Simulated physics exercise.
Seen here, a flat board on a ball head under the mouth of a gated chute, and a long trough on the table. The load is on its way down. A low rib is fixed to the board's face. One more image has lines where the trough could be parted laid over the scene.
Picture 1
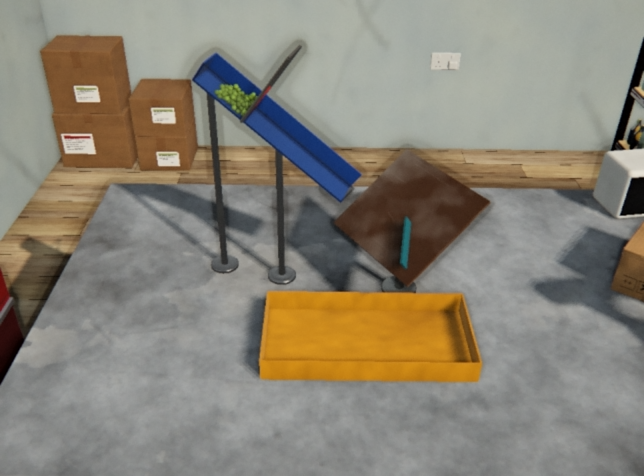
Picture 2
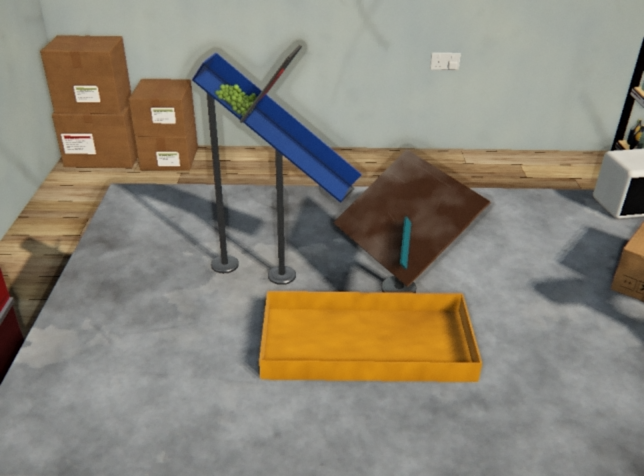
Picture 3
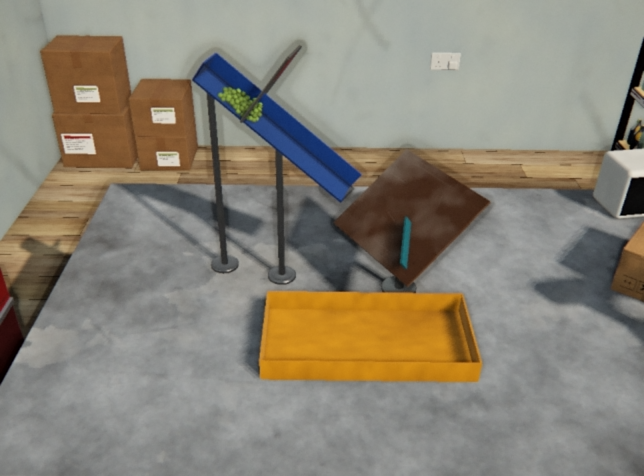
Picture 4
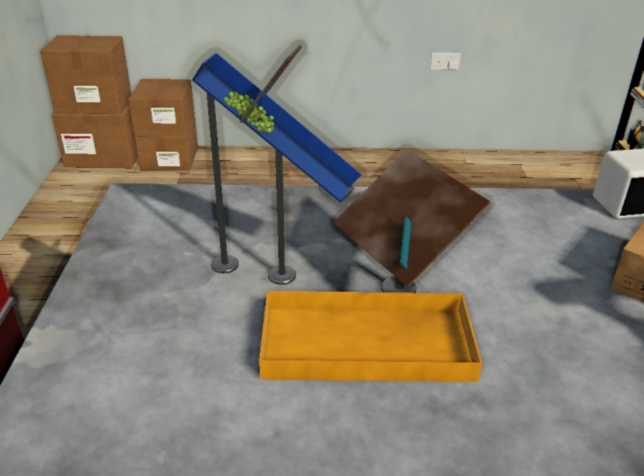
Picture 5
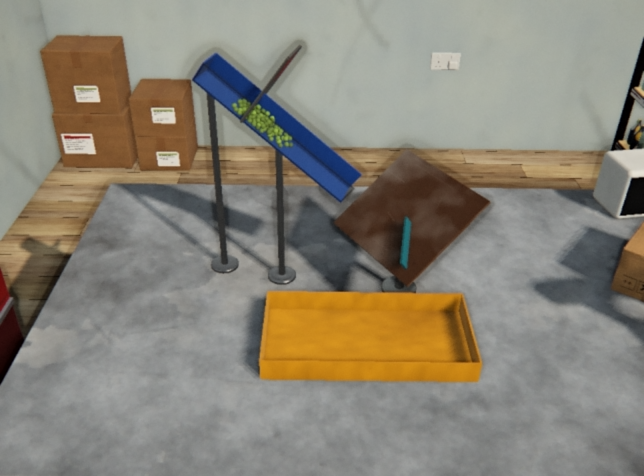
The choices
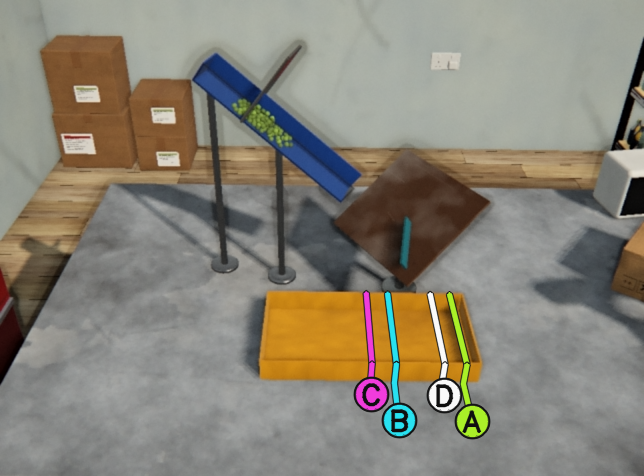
A blue sloping chute holds small green peas that start sliding down past its raised gate.
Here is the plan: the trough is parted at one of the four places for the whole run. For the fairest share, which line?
Go for C.
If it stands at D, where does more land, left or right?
More lands on the left.
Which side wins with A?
More lands on the left.
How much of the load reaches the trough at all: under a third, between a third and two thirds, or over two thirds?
It is over two thirds.
On the marked copy, line A crosses the front rim at (466, 363); line B crosses the front rim at (396, 363); line C crosses the front rim at (372, 362); line D crosses the front rim at (444, 363).
For line A, of what is caught, every piece on the left of the divider, not one piece on the right.
For line B, of what is caught, almost all on the left of the divider, just a few on the right.
For line C, of what is caught, roughly a third on the left of the divider, roughly two thirds on the right.
For line D, of what is caught, every piece on the left of the divider, not one piece on the right.
